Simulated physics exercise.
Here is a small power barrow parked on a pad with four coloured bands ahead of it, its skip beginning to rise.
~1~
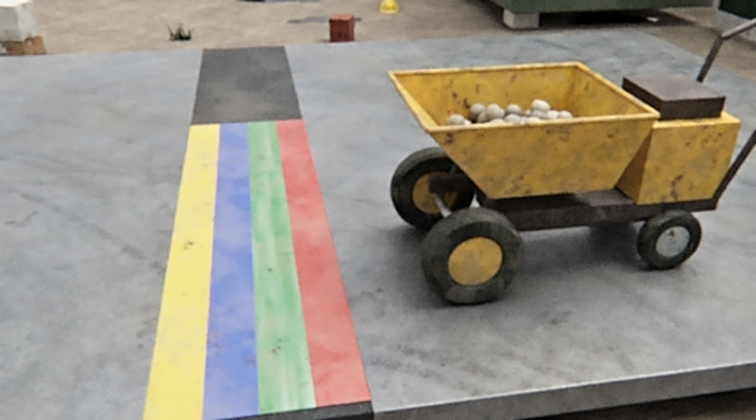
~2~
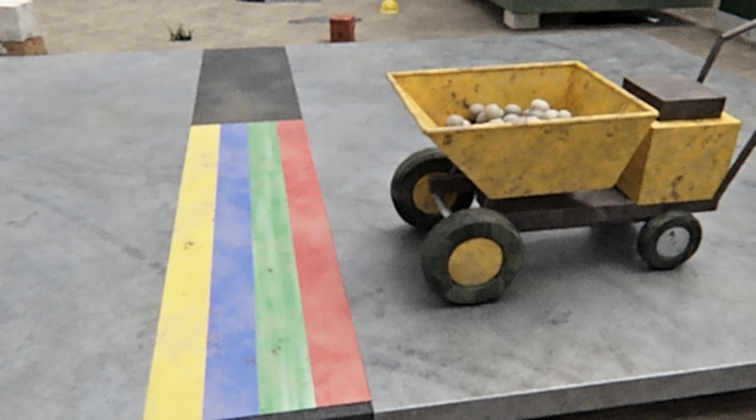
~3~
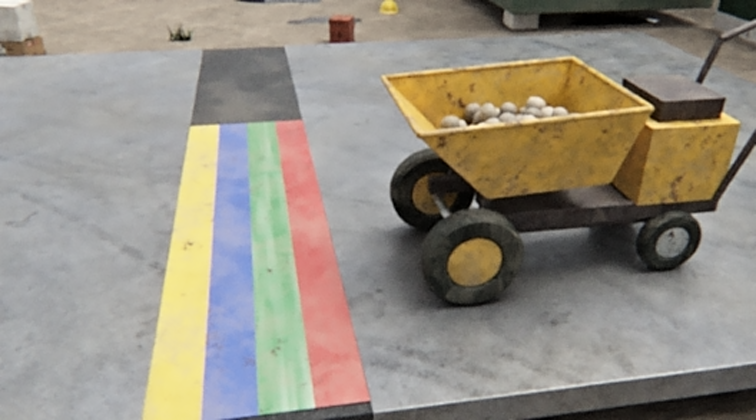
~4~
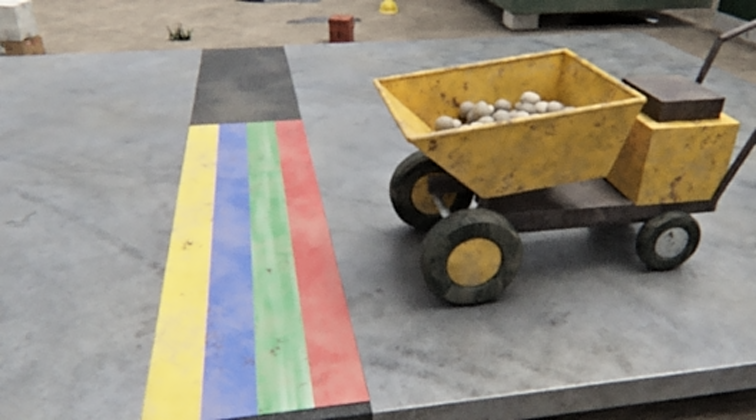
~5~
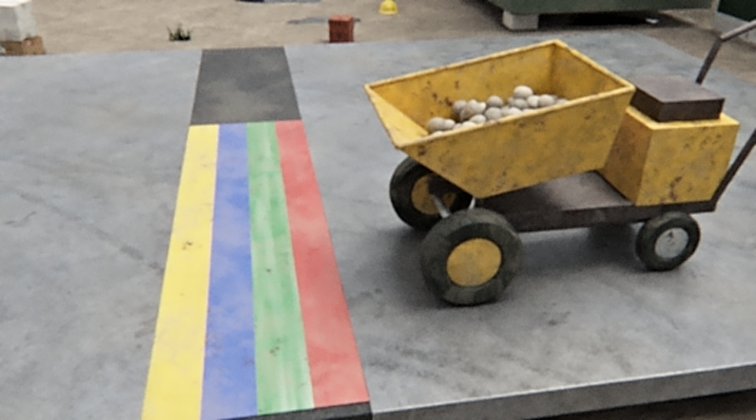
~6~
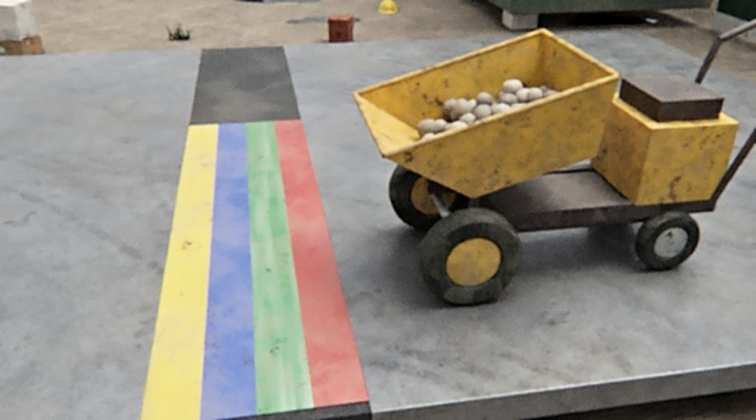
A small yellow power barrow slowly tilts its skip of pebbles leftward beside four coloured bands.
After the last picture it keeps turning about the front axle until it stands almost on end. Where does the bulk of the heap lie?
The green one gets the largest share.
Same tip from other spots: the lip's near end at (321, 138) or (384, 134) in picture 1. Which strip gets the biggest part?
The first try: The yellow one. The second: The blue one.
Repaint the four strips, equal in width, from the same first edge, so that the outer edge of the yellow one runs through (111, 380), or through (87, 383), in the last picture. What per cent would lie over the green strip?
First some 40, then 40 per cent.
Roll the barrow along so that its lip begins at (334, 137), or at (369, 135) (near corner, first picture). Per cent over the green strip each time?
About 0 and 10 per cent.
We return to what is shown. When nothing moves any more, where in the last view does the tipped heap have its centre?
Close to (255, 275).
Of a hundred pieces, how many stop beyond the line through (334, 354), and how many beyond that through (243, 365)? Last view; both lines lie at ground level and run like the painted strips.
First some 90, then 40 per cent.
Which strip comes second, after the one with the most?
Second comes the blue one.
Soon, skip tipped steeply; all in the skip.
A while on, skip tipped right over; most in the skip; a stray few over the red strip; a small part over the green strip.
Towards the end, skip tipped right over; a small part in the skip; a small part over the red strip; about a third over the green strip; about a quarter over the blue strip; a small part over the yellow strip; a small part off the paint.
Finally, skip tipped right over; a small part in the skip; a small part over the red strip; about a third over the green strip; about a quarter over the blue strip; a small part over the yellow strip; a small part off the paint.
